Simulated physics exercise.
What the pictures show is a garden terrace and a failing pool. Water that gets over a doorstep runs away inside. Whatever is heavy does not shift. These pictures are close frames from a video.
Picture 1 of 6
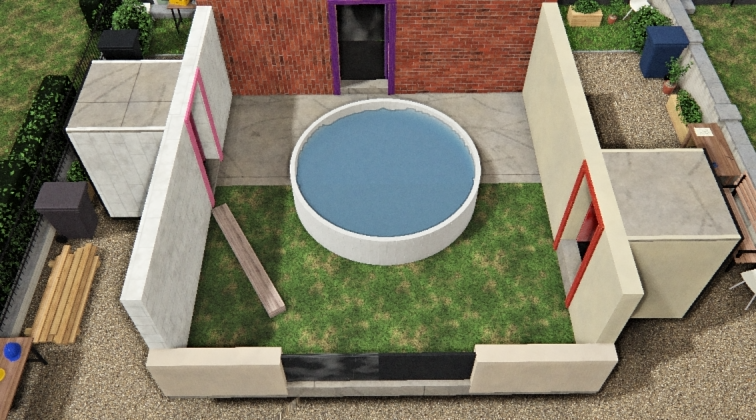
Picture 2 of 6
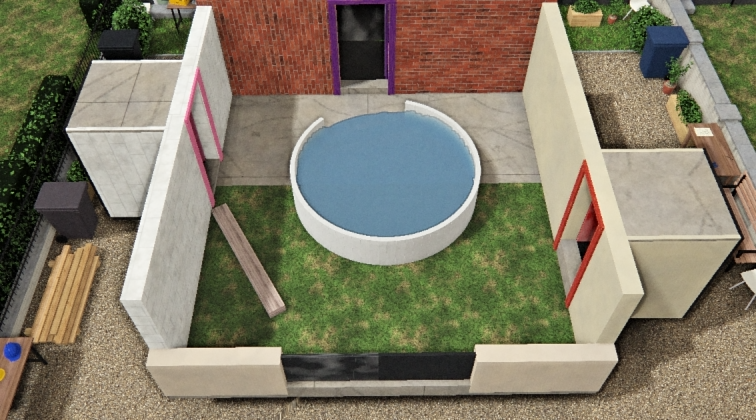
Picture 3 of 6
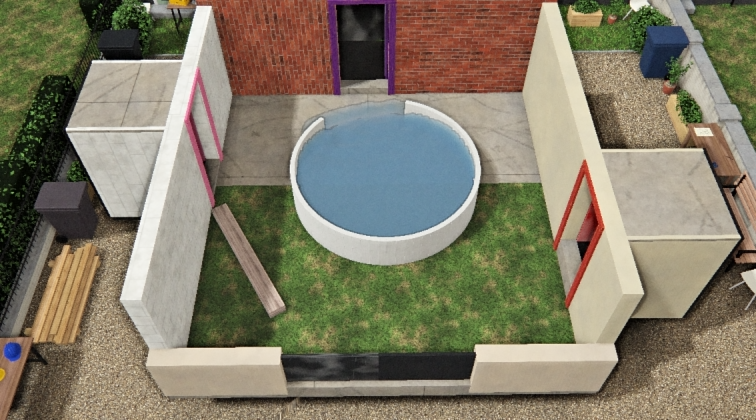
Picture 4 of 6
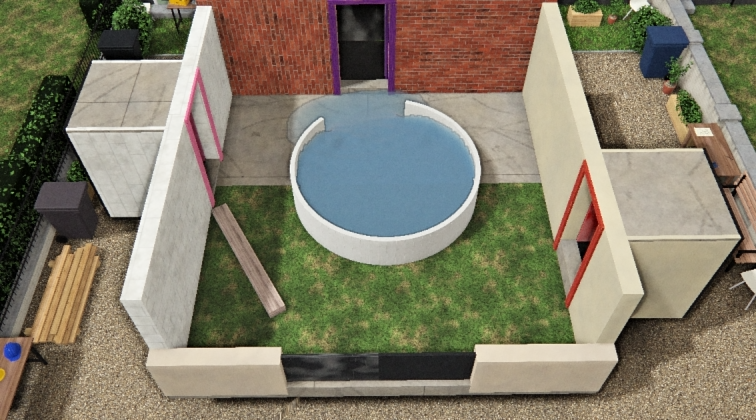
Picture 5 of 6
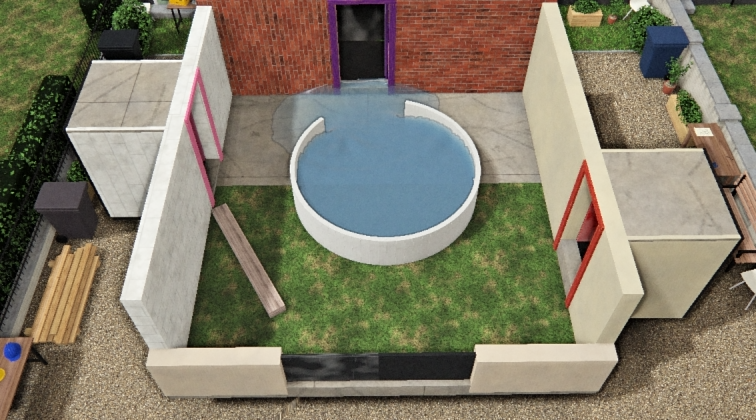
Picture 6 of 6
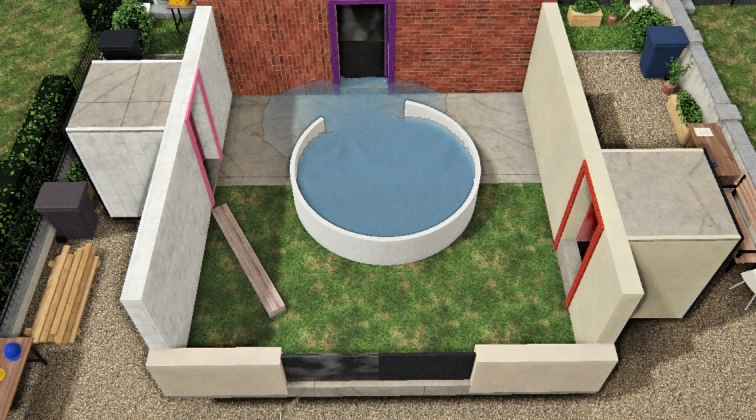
A round white pool full of still water broke open at its far side, and water poured through the gap, spreading across the paving toward the brick wall and the purple-framed doorway.
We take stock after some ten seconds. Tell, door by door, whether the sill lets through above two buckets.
Door by door: The pink door does; the purple door does; the red door does not.
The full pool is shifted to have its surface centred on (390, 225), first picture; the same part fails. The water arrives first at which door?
My pick is the purple-painted one.
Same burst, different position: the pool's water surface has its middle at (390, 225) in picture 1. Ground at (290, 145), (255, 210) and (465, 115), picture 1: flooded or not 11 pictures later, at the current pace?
Result: Inundated; spared; inundated.
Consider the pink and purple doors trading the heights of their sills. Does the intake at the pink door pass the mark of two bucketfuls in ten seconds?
Answer: Pink door stays within bounds.
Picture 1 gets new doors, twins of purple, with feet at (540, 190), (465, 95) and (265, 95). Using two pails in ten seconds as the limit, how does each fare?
Below, below, above.
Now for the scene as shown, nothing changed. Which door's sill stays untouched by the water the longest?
It's the red one.
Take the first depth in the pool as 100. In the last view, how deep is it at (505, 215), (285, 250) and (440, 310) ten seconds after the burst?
About 16, 18 and 25 percent, in that order.
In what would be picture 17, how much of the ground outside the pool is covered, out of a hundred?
Roughly 35 percent, I'd say.
A moment on, water covers 20 % of the floor; the pink door not reached, the purple door far over two buckets in, the red door not reached.
Next, water covers 35 % of the floor; the pink door wet at the sill, nothing in, the purple door far over two buckets in, the red door not reached.
Then, water covers 55 % of the floor; the pink door under two buckets in, the purple door far over two buckets in, the red door not reached.
Later, water covers 95 % of the floor; the pink door over two buckets in, the purple door far over two buckets in, the red door wet at the sill, nothing in.
In the end, water covers 95 % of the floor; the pink door over two buckets in, the purple door far over two buckets in, the red door wet at the sill, nothing in.
